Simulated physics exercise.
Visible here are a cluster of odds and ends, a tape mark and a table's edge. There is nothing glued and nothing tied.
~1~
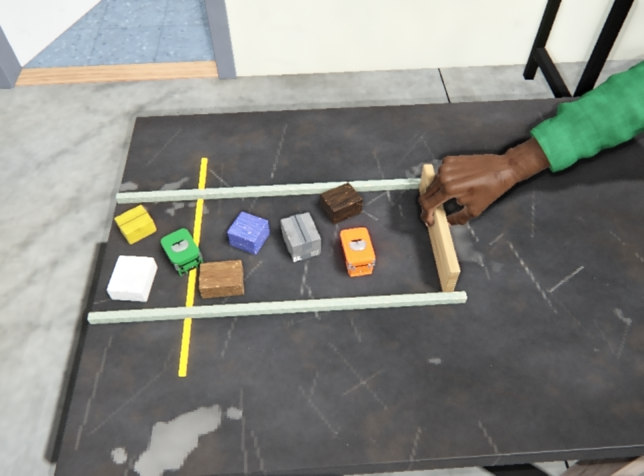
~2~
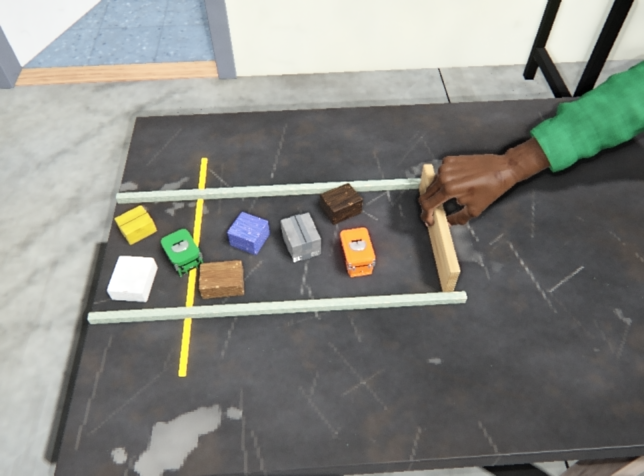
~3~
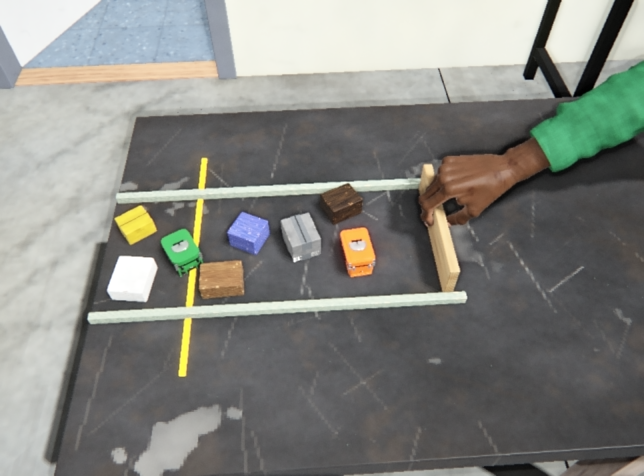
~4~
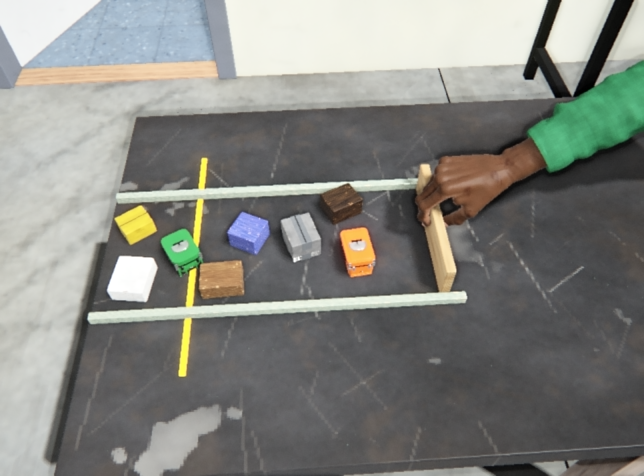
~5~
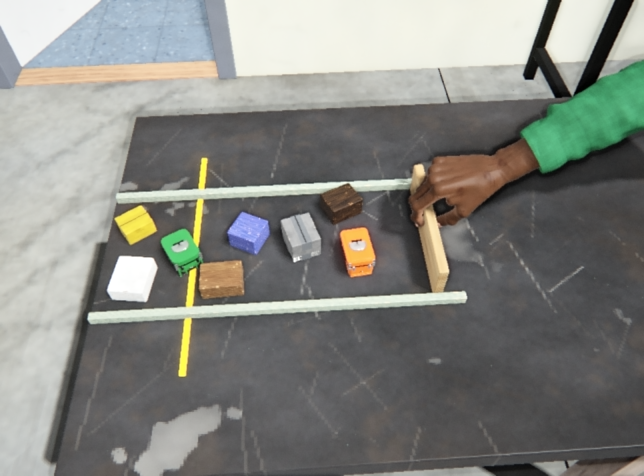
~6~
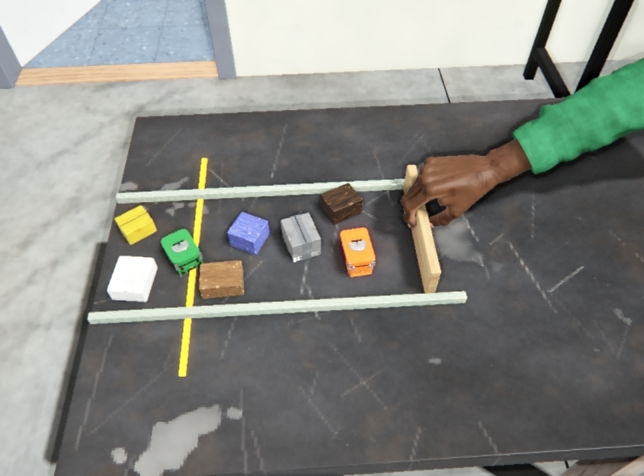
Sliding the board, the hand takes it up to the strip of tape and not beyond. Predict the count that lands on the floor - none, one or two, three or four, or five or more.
Table keeps every one.
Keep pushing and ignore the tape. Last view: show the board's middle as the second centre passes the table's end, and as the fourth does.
At (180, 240) for the second, at (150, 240) for the fourth.
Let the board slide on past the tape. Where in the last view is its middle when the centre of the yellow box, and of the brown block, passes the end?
Yellow box over the end: About (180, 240). Brown block over the end: About (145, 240).
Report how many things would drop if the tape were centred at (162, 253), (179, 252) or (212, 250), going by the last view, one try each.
Try by try, 2, 2 and 0.
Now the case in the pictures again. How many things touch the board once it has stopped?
Contact count: 3.
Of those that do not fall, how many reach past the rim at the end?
2 overhanging.
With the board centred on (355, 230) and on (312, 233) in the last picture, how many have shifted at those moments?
Tally: First 2; then 4.
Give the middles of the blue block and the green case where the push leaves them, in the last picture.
Looks like one lands around (147, 221), and the other around (146, 254).
Early on, none off yet; yellow box at rest near (136, 225); white block at rest near (133, 279); green case at rest near (182, 253).
Finally, the number that fall off is zero.
